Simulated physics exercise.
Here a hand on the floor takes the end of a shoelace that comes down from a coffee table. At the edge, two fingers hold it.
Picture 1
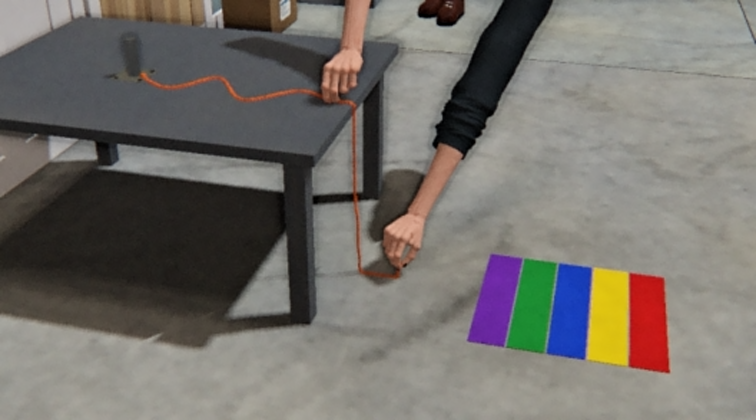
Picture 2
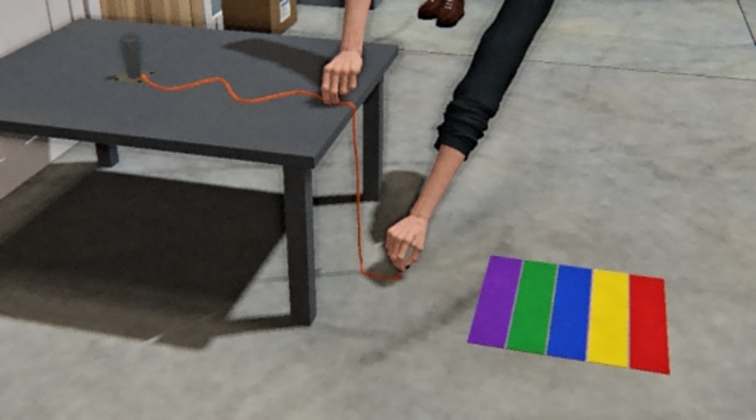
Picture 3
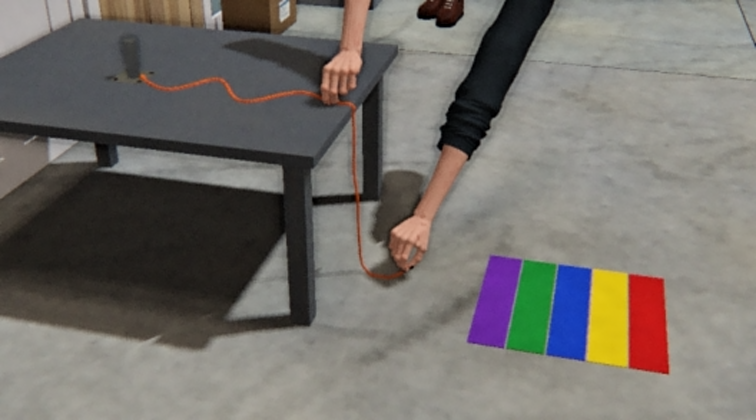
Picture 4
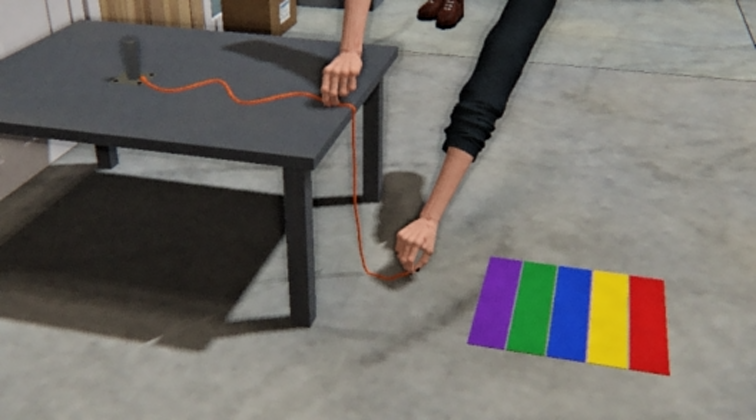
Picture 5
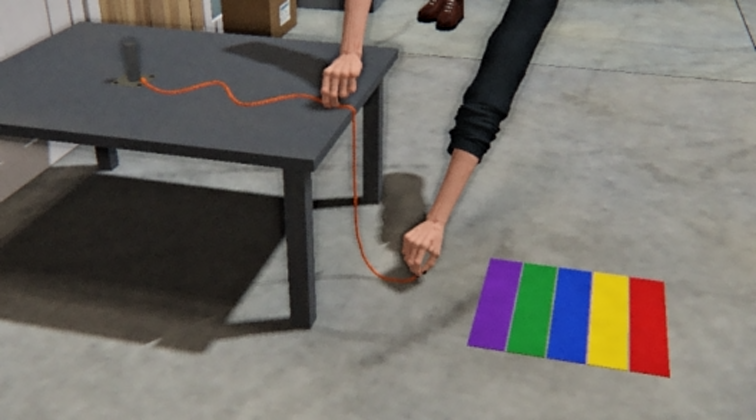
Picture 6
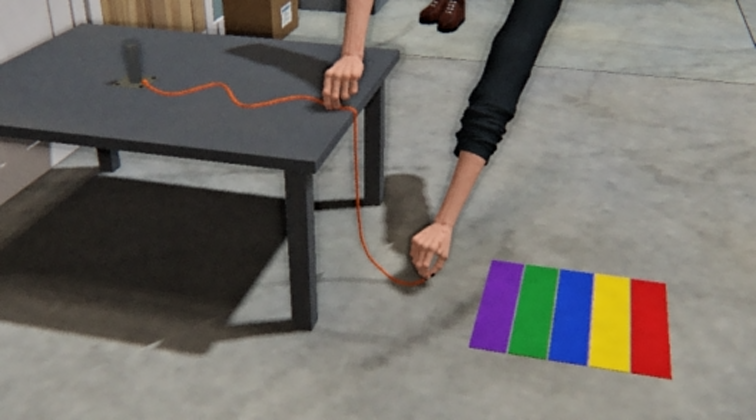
A hand slowly draws the end of an orange shoelace rightward across the floor.
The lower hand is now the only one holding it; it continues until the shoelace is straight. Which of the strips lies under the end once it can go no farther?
The yellow one.
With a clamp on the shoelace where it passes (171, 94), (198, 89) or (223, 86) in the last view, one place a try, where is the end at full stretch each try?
Going through the tries, I'd expect close to (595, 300), (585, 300) and lastly (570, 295).
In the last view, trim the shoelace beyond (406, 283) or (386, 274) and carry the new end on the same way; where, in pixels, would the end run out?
In turn, (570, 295) for the first and (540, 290) for the second.
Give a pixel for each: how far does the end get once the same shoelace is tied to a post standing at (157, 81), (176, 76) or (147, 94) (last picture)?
Try 1 about (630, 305), try 2 about (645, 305), try 3 about (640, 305).
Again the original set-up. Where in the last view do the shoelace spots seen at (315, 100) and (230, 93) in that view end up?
First one close to (372, 123), second close to (264, 97).
Early on, end near (540, 291); over green.
Midway, end near (583, 297); over blue.
At the end of the slack, end near (609, 301); over yellow. The end stops over the yellow strip.
